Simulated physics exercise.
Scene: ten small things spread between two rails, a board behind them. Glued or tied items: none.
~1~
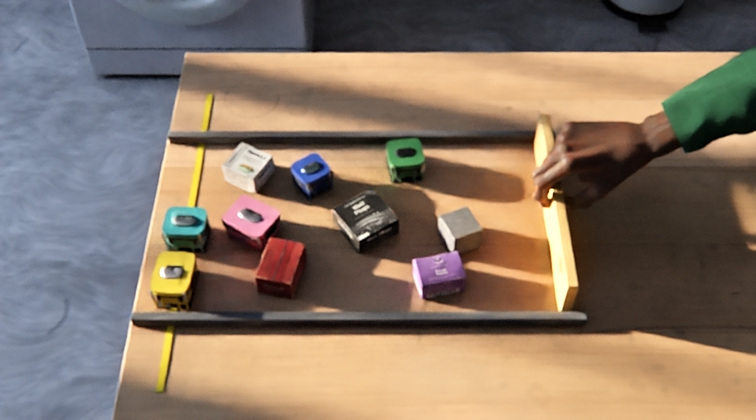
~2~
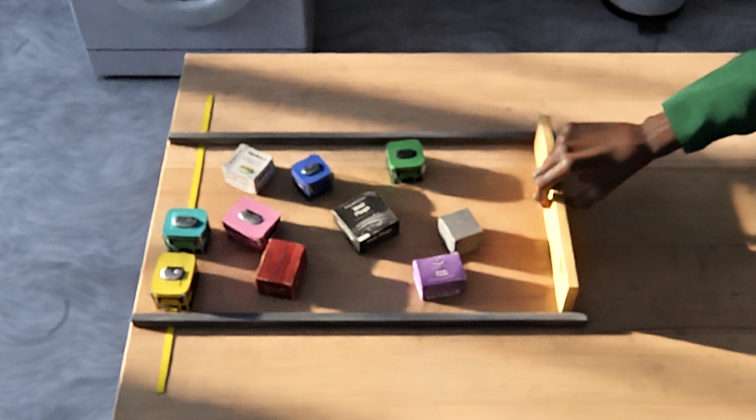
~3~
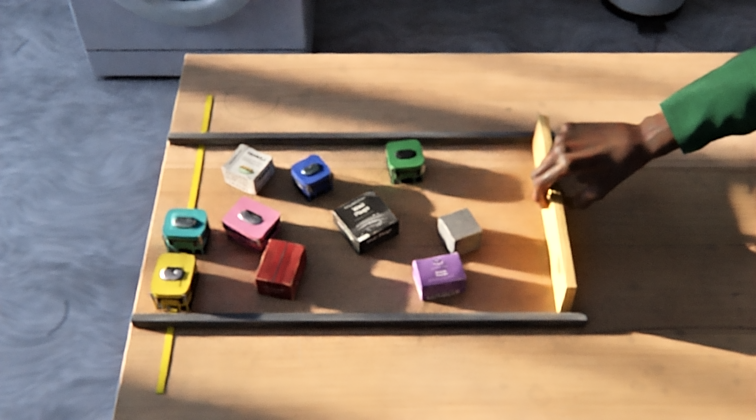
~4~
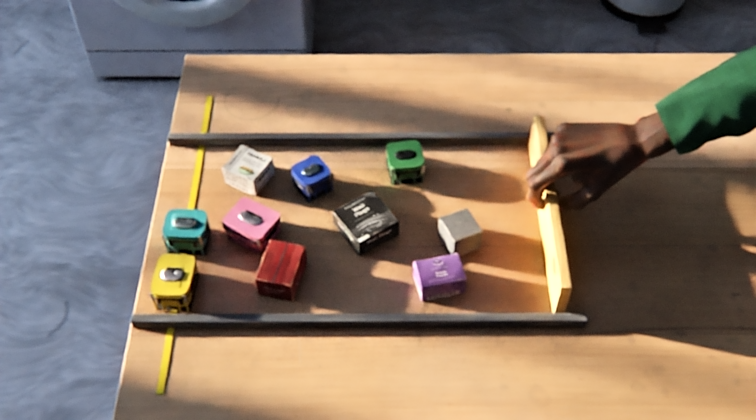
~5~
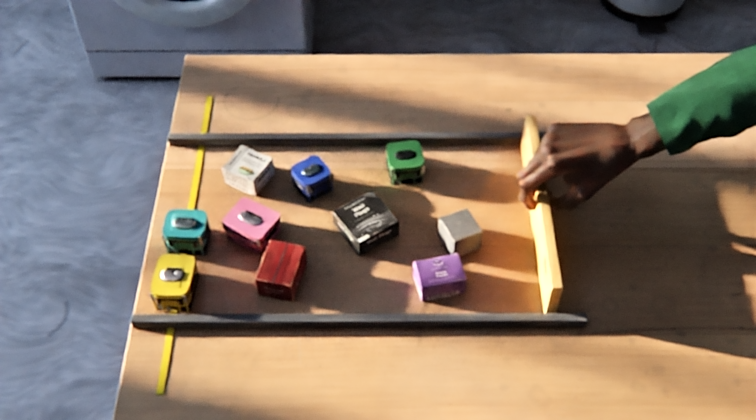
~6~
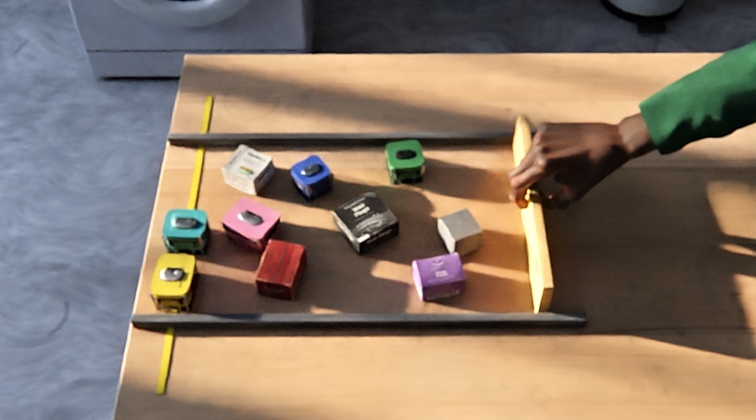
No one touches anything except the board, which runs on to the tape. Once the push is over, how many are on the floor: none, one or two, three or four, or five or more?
I expect at least five pieces to go over the edge.
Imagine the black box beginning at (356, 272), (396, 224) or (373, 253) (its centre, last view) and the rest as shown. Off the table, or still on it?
Well, in that order it goes off, goes off and goes off.
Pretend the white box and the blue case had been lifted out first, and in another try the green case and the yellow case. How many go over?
Well, the first time you'd get 5, and the next time 5.
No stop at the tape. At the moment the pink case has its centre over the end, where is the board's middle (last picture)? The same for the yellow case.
When the pink case crosses, the middle is near (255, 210); when the yellow case crosses, near (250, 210).
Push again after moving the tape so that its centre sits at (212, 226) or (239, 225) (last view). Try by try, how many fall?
The first try gives 3 and the second gives 3.
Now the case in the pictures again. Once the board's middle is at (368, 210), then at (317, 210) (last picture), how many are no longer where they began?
The counts are 4 and 9.
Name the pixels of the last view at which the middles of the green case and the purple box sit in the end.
Green case at about (179, 161), purple box at about (154, 273).
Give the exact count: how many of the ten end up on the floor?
The count is 6.
Early on, none off yet; yellow case at rest near (175, 283); turquoise case at rest near (187, 232); white box at rest near (249, 171).
A while later, none off yet; yellow case at rest near (175, 283); turquoise case moving near (177, 233); white box moving near (244, 169).
Further along, one off so far; yellow case travelled about its own width near (127, 284); turquoise case down on the floor; white box travelled well along near (192, 155).
Finally, the number that fall off is five or more; lost, black box, red box, pink case, white box, turquoise case and yellow case.
